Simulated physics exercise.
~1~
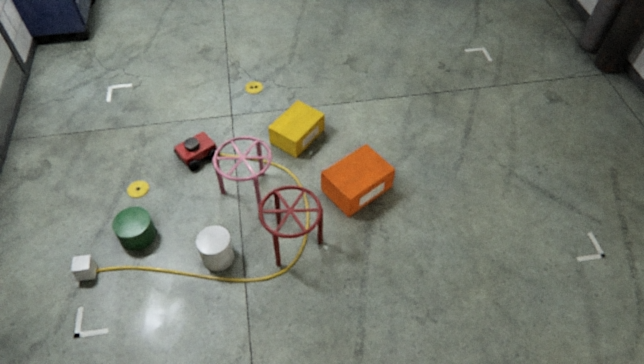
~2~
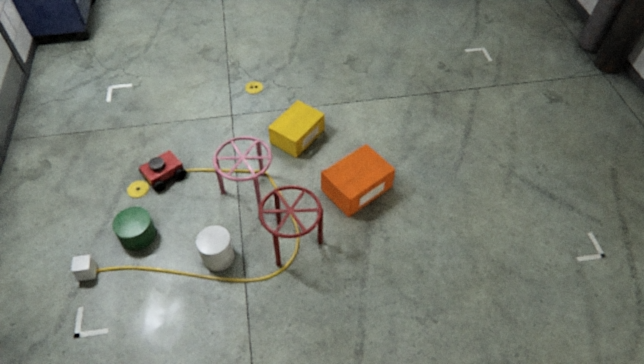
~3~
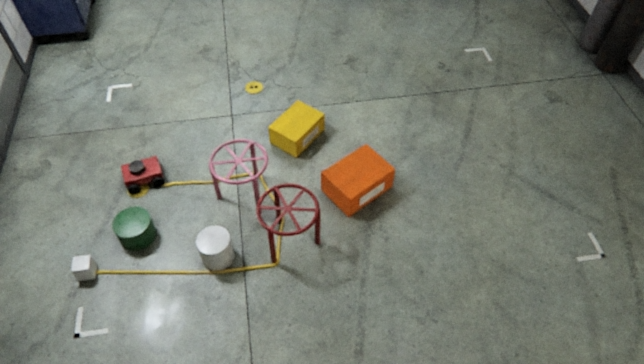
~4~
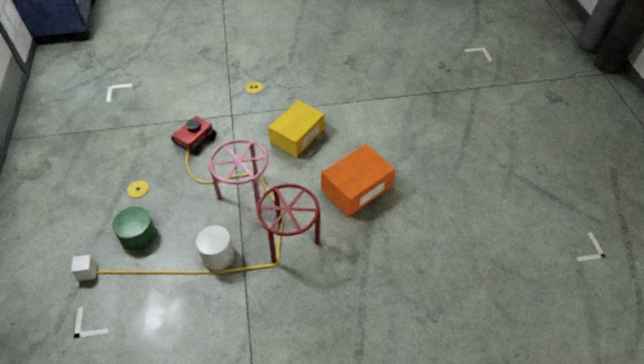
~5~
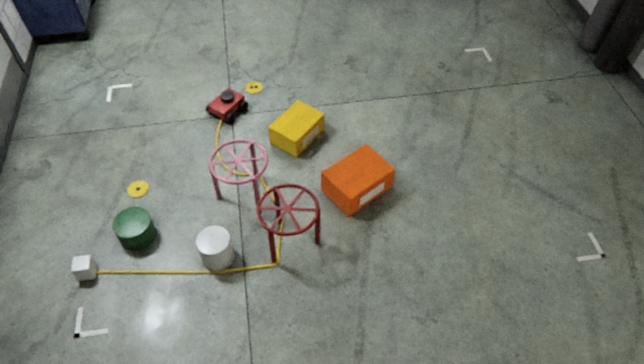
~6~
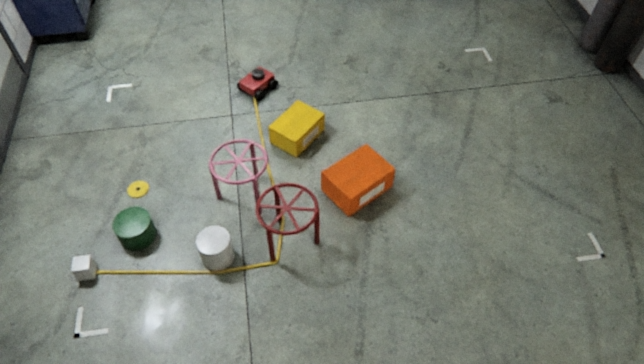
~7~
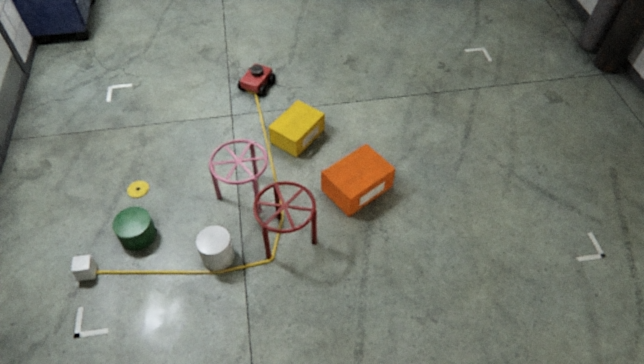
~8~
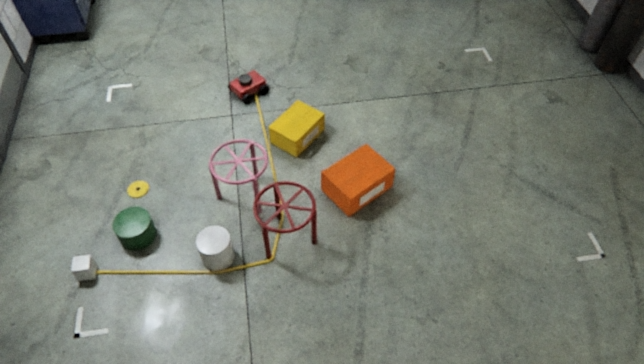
A red cart pulls a yellow cord left, then up past the stools, nudging them slightly.
